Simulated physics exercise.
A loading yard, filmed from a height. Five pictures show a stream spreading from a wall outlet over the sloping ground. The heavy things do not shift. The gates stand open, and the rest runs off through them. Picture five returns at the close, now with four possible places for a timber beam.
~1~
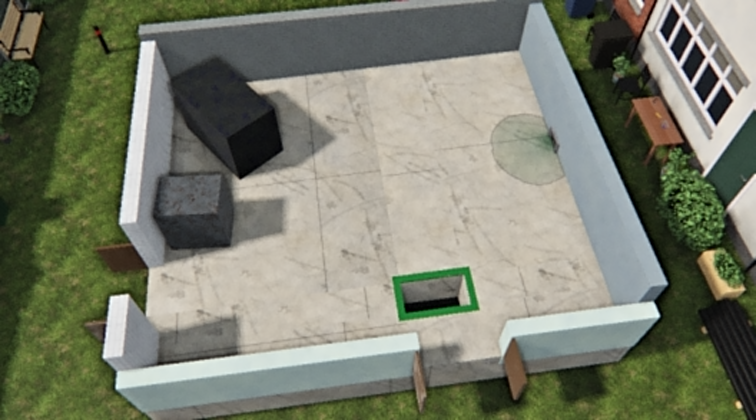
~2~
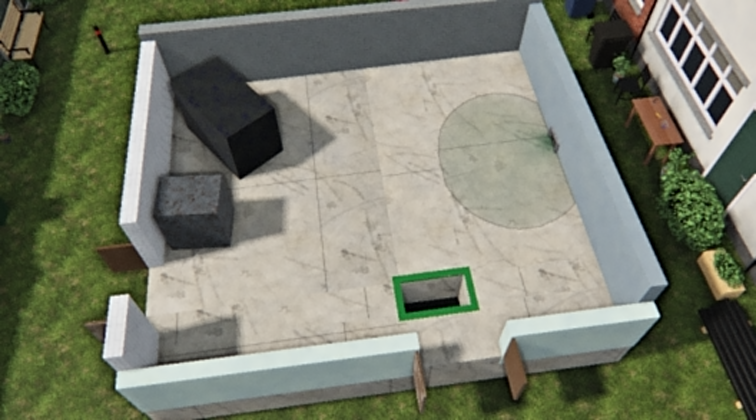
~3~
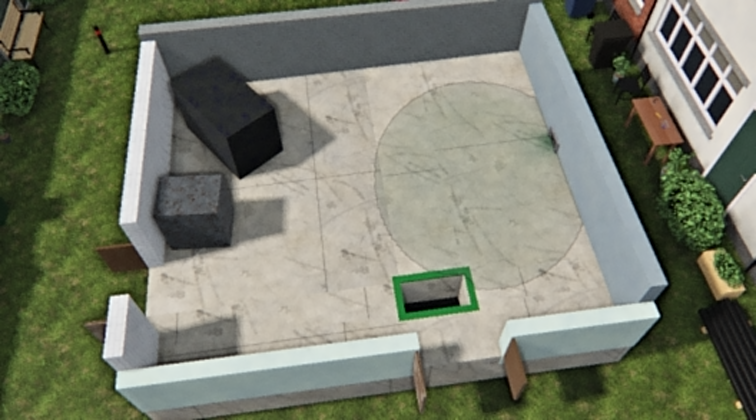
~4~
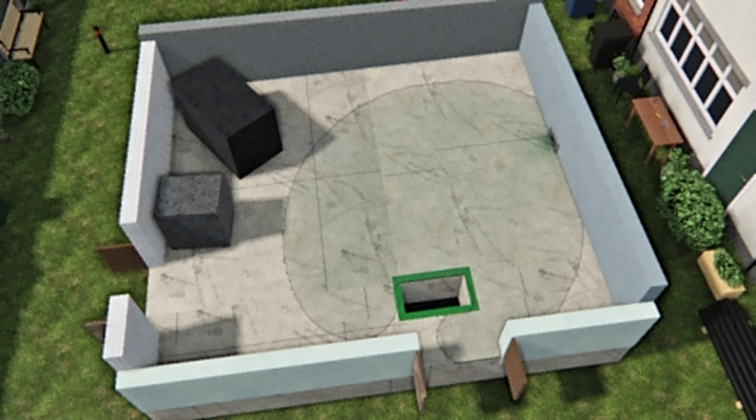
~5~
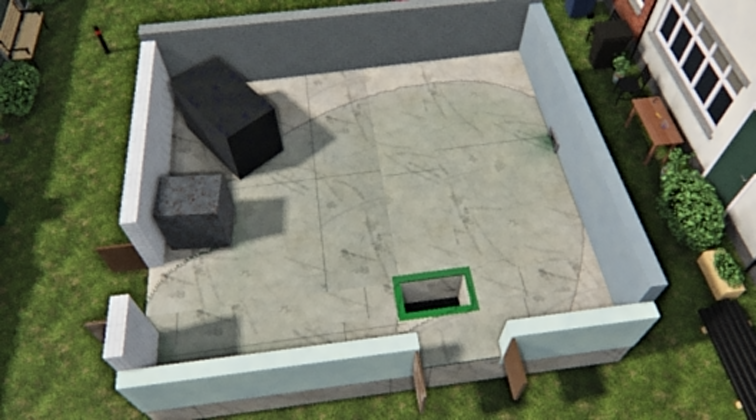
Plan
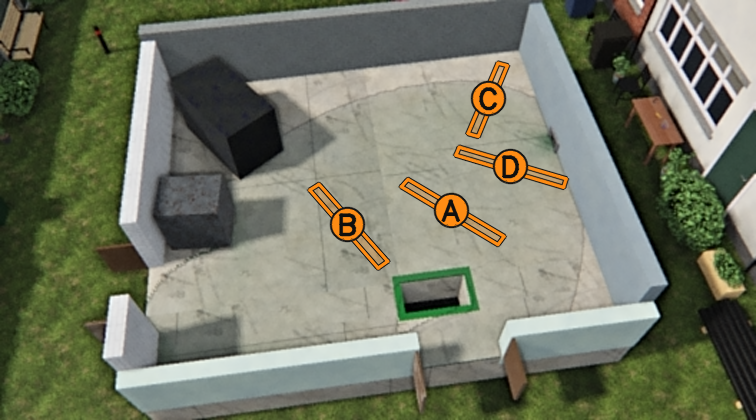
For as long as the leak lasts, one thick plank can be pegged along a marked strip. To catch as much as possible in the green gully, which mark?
Best: B.
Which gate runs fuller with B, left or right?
The left one.
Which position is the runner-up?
Here it is position C.
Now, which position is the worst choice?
It is D.
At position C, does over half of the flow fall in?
No.
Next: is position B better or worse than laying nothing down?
Position B is better.
On the marked copy, A from (404, 183) to (501, 240); B from (314, 187) to (382, 264); C from (473, 135) to (502, 64); D from (457, 151) to (564, 183).
Choosing A, about 8 % of the stream goes into the green gully, about 89 % out by the gates.
Choosing B, about 47 % of the stream goes into the green gully, about 50 % out by the gates.
Choosing C, about 29 % of the stream goes into the green gully, about 71 % out by the gates.
Choosing D, about 3 % of the stream goes into the green gully, about 96 % out by the gates.
